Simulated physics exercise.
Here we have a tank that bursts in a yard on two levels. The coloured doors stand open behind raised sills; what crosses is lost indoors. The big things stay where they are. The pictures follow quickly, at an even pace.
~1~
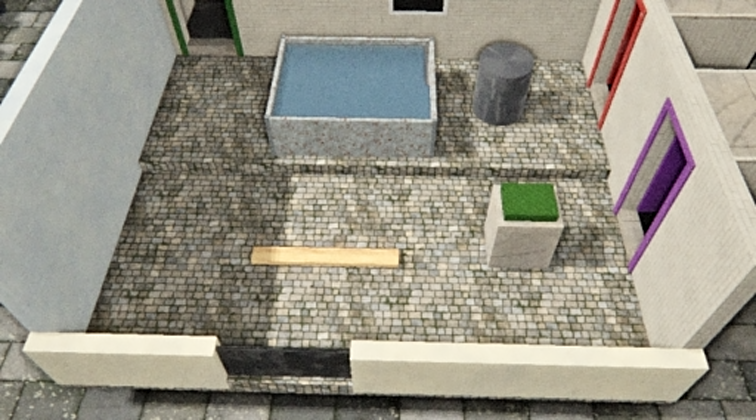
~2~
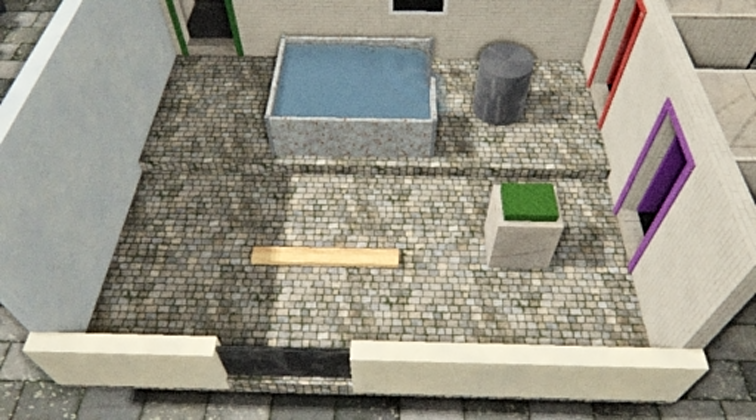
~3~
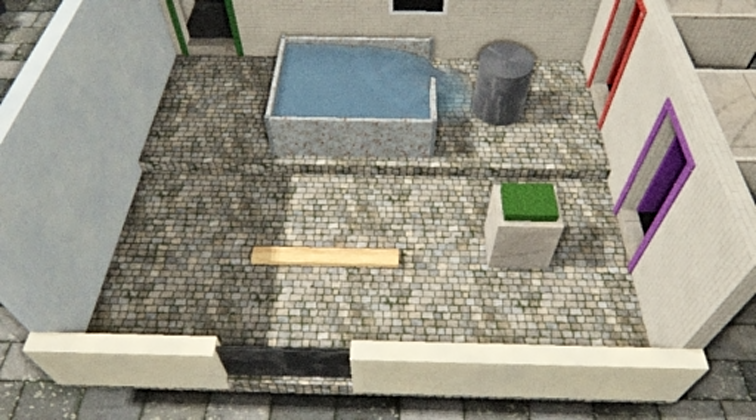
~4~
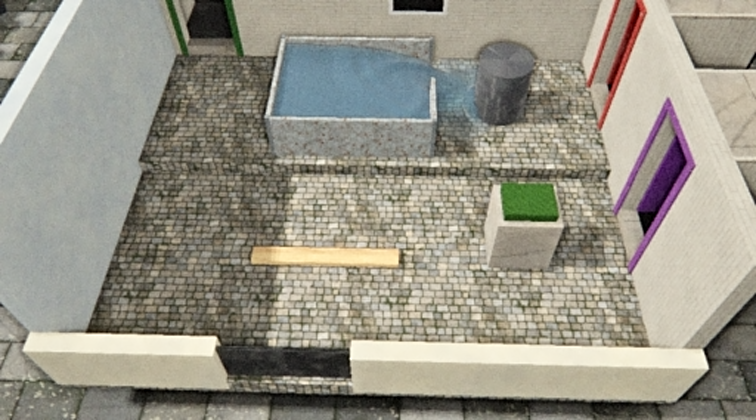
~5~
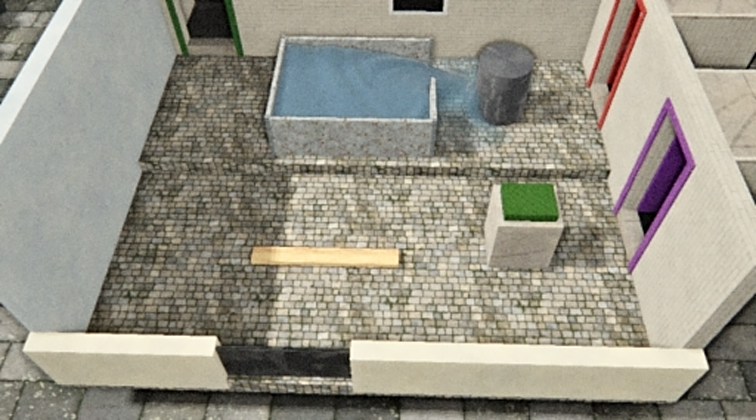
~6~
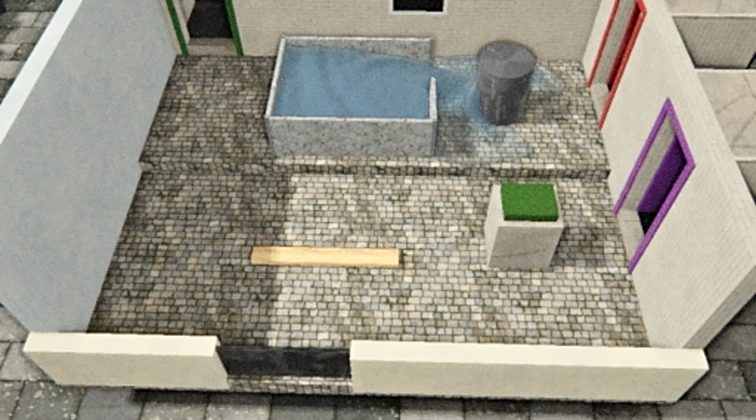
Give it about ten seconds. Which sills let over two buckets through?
In the end: The purple door stays under that; the red door takes more than that; the green door stays under that.
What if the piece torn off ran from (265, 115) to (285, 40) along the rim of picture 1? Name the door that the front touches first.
That is the green-painted one.
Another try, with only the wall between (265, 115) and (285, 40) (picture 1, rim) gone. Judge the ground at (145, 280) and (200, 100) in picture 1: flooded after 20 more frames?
In that order: Covered, flooded.
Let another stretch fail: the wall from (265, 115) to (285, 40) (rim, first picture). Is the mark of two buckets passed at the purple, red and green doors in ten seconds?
Then: Purple door is under, red door holds, green door floods.
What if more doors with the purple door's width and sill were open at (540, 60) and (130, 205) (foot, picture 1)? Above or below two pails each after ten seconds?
In turn: Floods, takes less.
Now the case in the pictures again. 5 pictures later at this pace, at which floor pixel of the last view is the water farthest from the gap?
Near (589, 215).
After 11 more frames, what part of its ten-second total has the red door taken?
About 5 per cent.
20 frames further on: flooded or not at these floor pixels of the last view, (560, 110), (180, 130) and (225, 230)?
One after the other: Wet, free of water, no water.
A moment on, water covers 15 % of the floor; the purple door not reached, the red door wet at the sill, nothing in, the green door not reached.
Next, water covers 30 % of the floor; the purple door wet at the sill, nothing in, the red door under two buckets in, the green door not reached.
Then, water covers 50 % of the floor; the purple door wet at the sill, nothing in, the red door over two buckets in, the green door not reached.
Later, water covers 75 % of the floor; the purple door wet at the sill, nothing in, the red door far over two buckets in, the green door wet at the sill, nothing in.
In the end, water covers 90 % of the floor; the purple door wet at the sill, nothing in, the red door far over two buckets in, the green door wet at the sill, nothing in.
